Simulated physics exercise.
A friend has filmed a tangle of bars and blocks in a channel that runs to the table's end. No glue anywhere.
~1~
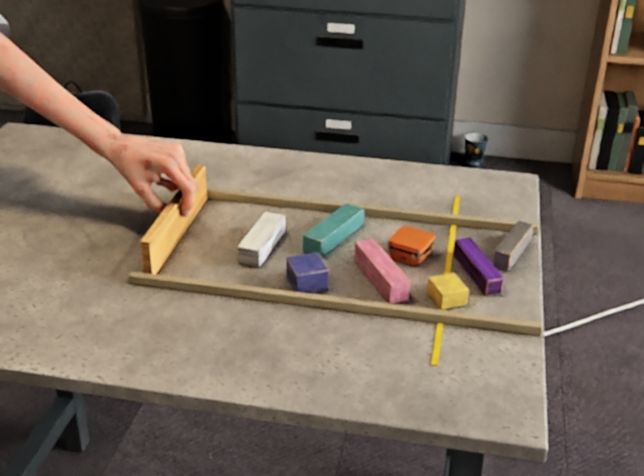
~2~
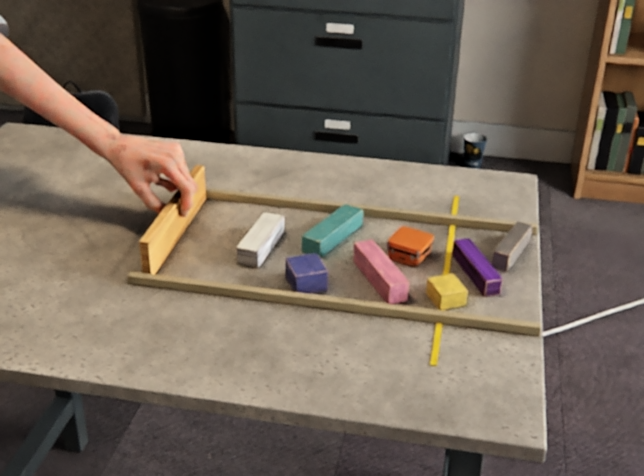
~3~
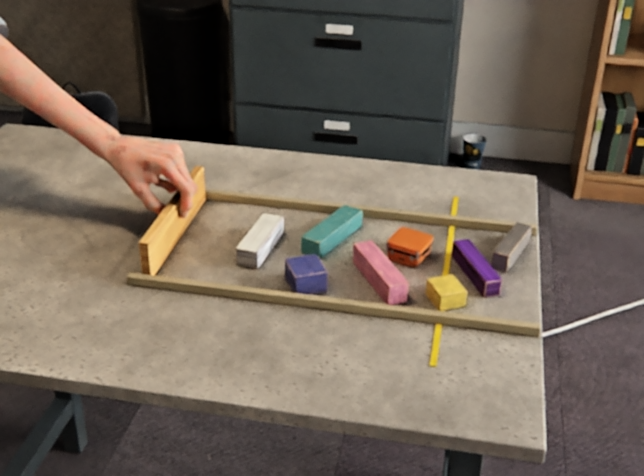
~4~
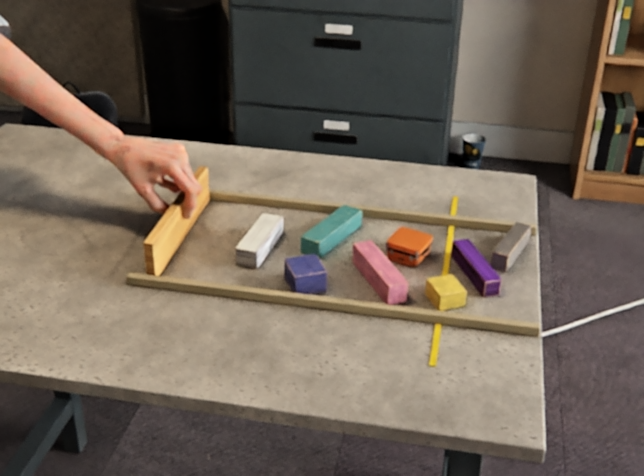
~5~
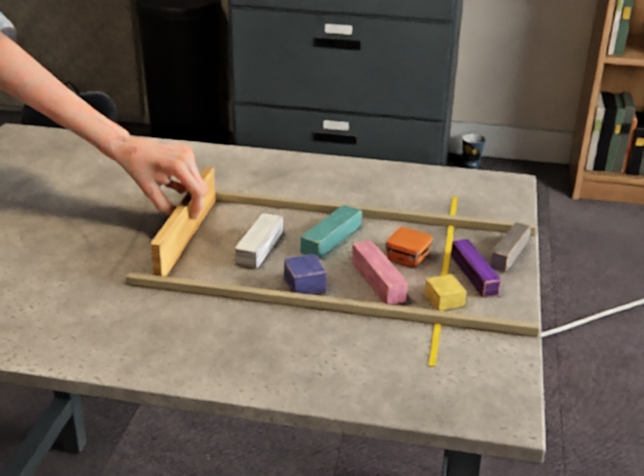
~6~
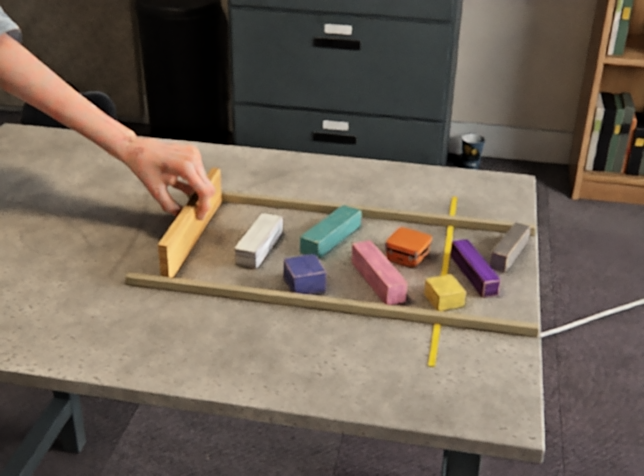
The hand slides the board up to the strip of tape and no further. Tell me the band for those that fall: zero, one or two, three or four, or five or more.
As it turns out, the number that fall off is one or two.
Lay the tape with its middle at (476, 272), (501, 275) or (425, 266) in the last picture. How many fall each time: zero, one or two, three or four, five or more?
For each place: Three to four; five or over; none at all.
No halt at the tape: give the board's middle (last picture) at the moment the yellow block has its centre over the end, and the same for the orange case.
For the yellow block at (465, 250), for the orange case at (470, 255).
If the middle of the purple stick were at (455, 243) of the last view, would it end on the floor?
It does not fall.
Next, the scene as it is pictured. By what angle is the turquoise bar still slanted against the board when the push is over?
Some 0 degrees.
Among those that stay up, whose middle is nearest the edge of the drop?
The purple stick.
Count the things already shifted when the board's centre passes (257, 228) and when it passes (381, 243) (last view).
At the one place 1, at the other 7.
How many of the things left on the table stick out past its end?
1 of them.
Soon after, none off yet; grey bar at rest near (510, 247); purple stick at rest near (475, 267); yellow block at rest near (445, 292).
After that, none off yet; grey bar displaced a little near (521, 248); purple stick displaced a little near (503, 272); yellow block displaced about its own width near (481, 302).
In the end, the number that fall off is one or two; gone, grey bar.
